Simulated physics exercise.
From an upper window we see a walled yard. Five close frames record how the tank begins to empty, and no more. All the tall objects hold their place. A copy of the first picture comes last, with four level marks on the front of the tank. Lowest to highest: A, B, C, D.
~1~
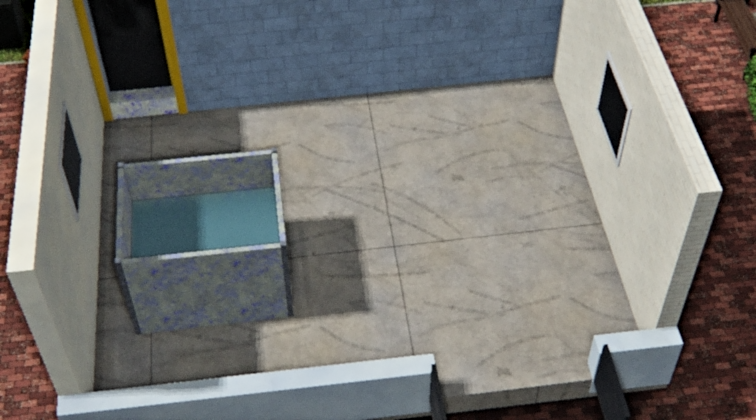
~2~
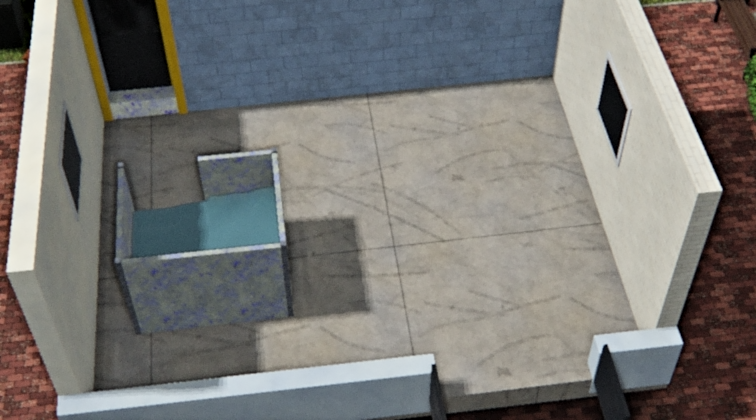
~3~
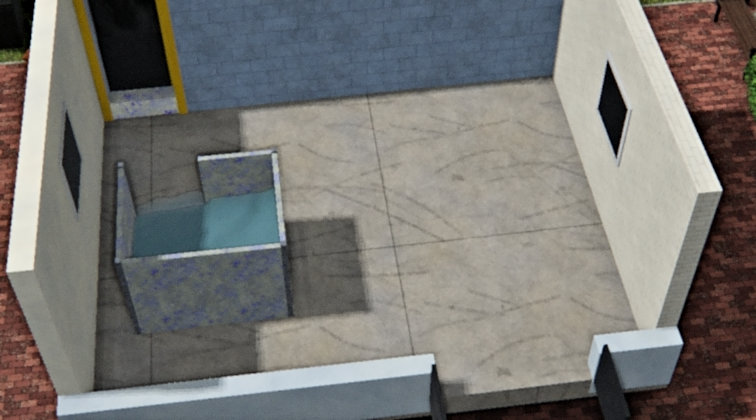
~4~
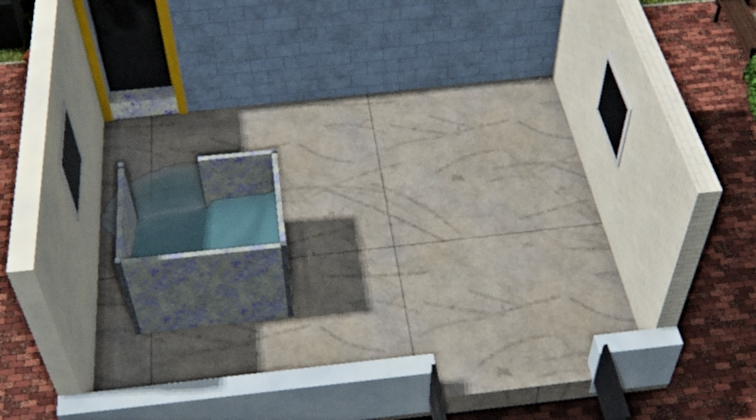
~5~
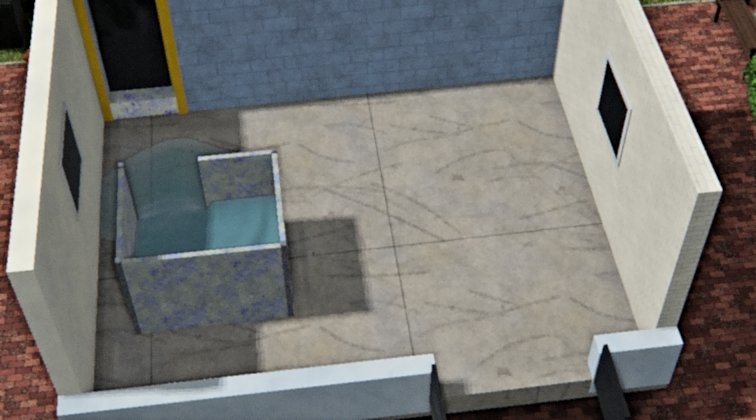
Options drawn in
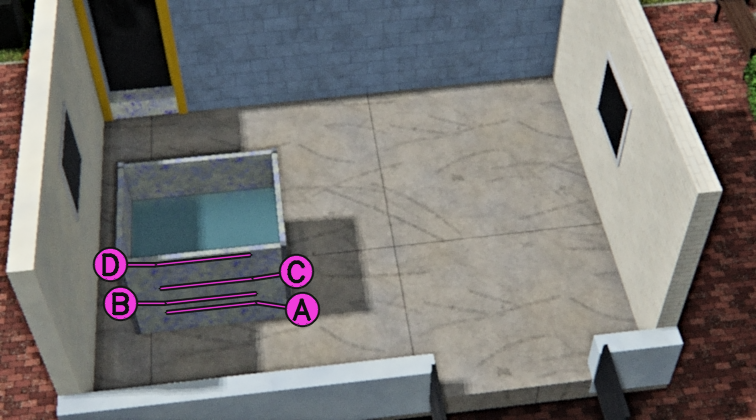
In a walled yard, part of a stone tank's back wall vanishes and the water inside shifts, surging up at the gap.
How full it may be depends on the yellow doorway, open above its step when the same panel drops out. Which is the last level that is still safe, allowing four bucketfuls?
Take B.
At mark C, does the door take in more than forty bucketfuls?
No.
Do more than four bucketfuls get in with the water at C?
Yes.
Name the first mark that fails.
It is C.
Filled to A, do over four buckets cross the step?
No.
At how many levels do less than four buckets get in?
Two of the four.
On the marked copy, A at (212, 307); B at (210, 298); C at (207, 283); D at (202, 259); from the bottom up A, B, C, D.
With A, nothing gets over.
With B, a bucket or two gets in.
With C, about 13 bucketfuls get in.
With D, dozens of bucketfuls pour in.
